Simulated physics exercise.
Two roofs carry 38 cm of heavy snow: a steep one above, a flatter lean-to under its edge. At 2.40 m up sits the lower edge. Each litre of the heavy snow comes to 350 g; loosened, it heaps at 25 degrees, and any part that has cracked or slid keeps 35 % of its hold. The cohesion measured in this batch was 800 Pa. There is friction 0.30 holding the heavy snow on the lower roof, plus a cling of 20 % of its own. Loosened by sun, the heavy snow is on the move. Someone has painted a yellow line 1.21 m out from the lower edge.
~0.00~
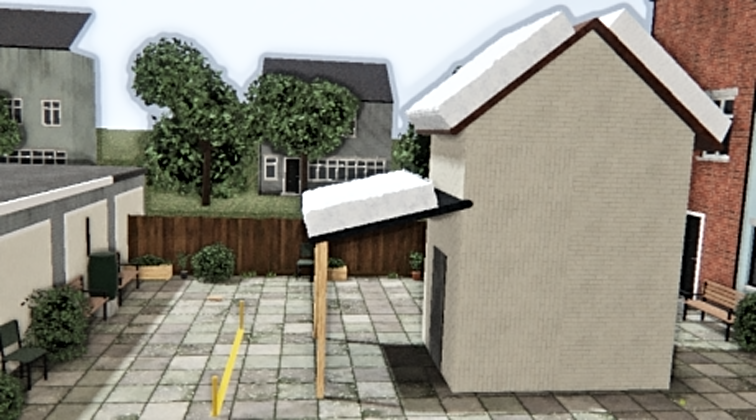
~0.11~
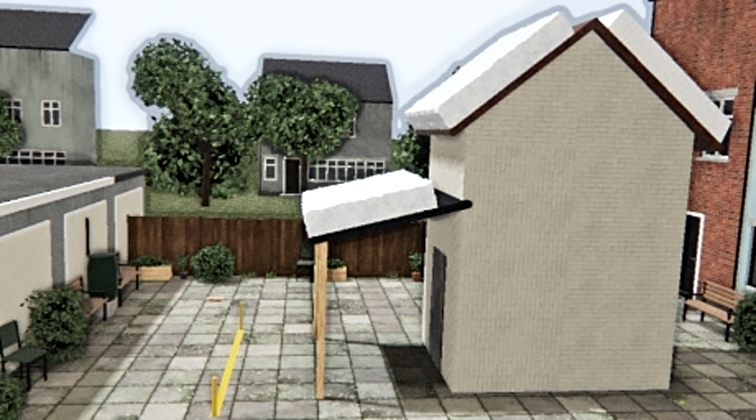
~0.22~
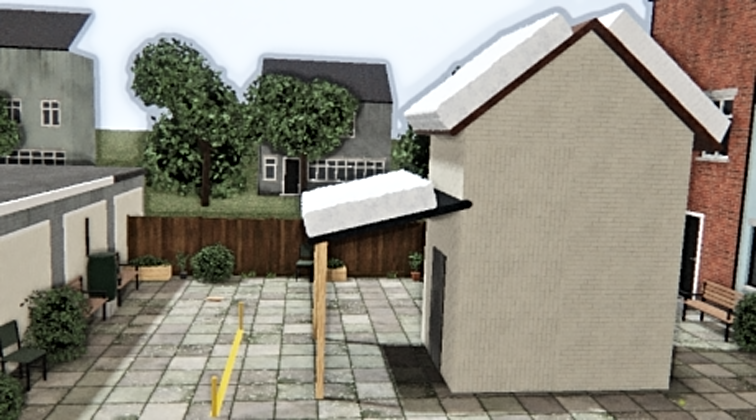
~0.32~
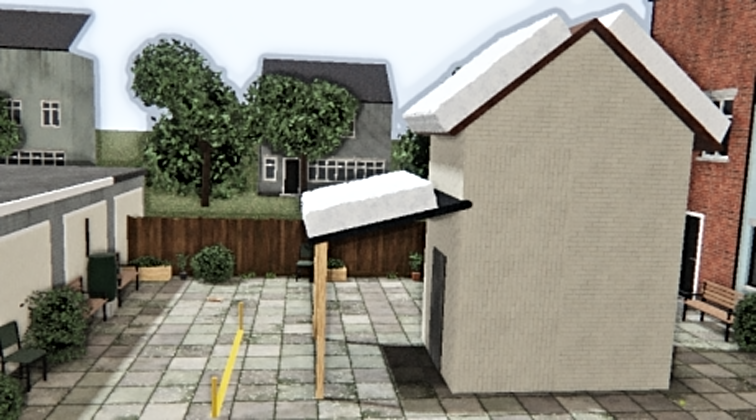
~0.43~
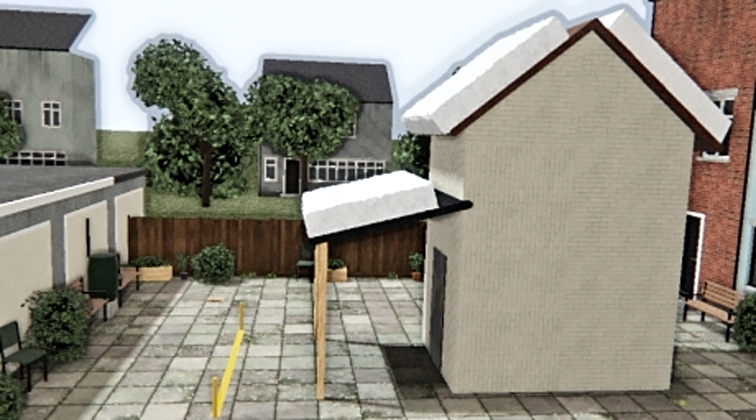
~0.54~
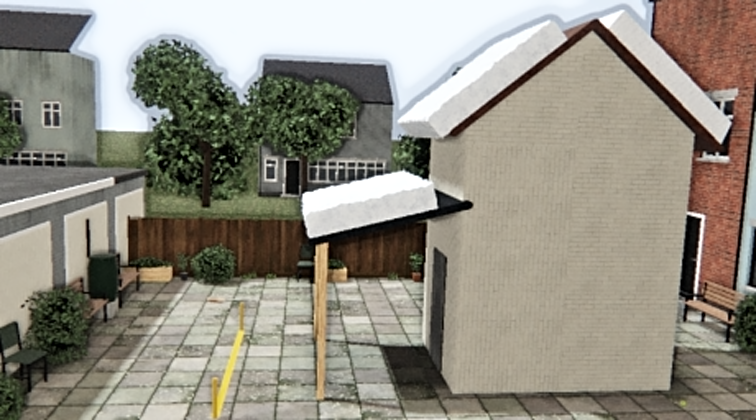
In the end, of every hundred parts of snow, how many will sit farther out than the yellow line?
Near 23 out of 100.
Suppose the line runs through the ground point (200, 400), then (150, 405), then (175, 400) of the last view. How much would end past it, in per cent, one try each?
In turn about 16 %, 4 %, 10 %.
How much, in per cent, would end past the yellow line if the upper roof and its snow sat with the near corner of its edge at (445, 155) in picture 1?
That would come to around 10 %.
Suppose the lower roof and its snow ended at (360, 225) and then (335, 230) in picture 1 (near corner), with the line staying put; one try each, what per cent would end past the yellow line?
First 25 per cent, second 20 per cent.
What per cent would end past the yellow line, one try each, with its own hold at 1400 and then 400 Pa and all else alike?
Going in order, it's 0 % and then 45 %.
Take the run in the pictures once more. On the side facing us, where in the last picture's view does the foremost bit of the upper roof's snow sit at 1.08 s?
About (392, 177).
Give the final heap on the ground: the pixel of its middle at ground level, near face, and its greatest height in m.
The heap centres around (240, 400) and rises about 0.5 m.
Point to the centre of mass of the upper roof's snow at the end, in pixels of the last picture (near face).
Look near (319, 283) in the final picture.
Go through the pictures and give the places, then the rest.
In the first frame, foremost bit of the heavy snow at (449, 114).
In the second frame, foremost bit of the heavy snow at (449, 115), its middle shifted 7 mm.
In the third frame, foremost bit of the heavy snow at (447, 116), its middle shifted 2.6 cm, 1 % of it past the upper edge, in one piece.
In the fourth frame, foremost bit of the heavy snow at (445, 118), its middle shifted 5.9 cm, 3 % of it past the upper edge, in one piece.
In the fifth frame, foremost bit of the heavy snow at (444, 105), its middle shifted 11 cm, 5 % of it past the upper edge, in one piece.
In the sixth frame, foremost bit of the heavy snow at (440, 107), its middle shifted 17 cm, 8 % of it past the upper edge, in one piece.
After 1.08 s, none is below the lower edge and 0 % is past the line.
After 1.72 s, none is below the lower edge and 0 % is past the line.
After 2.36 s, 8 % is below the lower edge and 0 % is past the line.
After 3.00 s, 36 % is below the lower edge and 7 % is past the line.
After 5.00 s, 58 % is below the lower edge and 23 % is past the line.
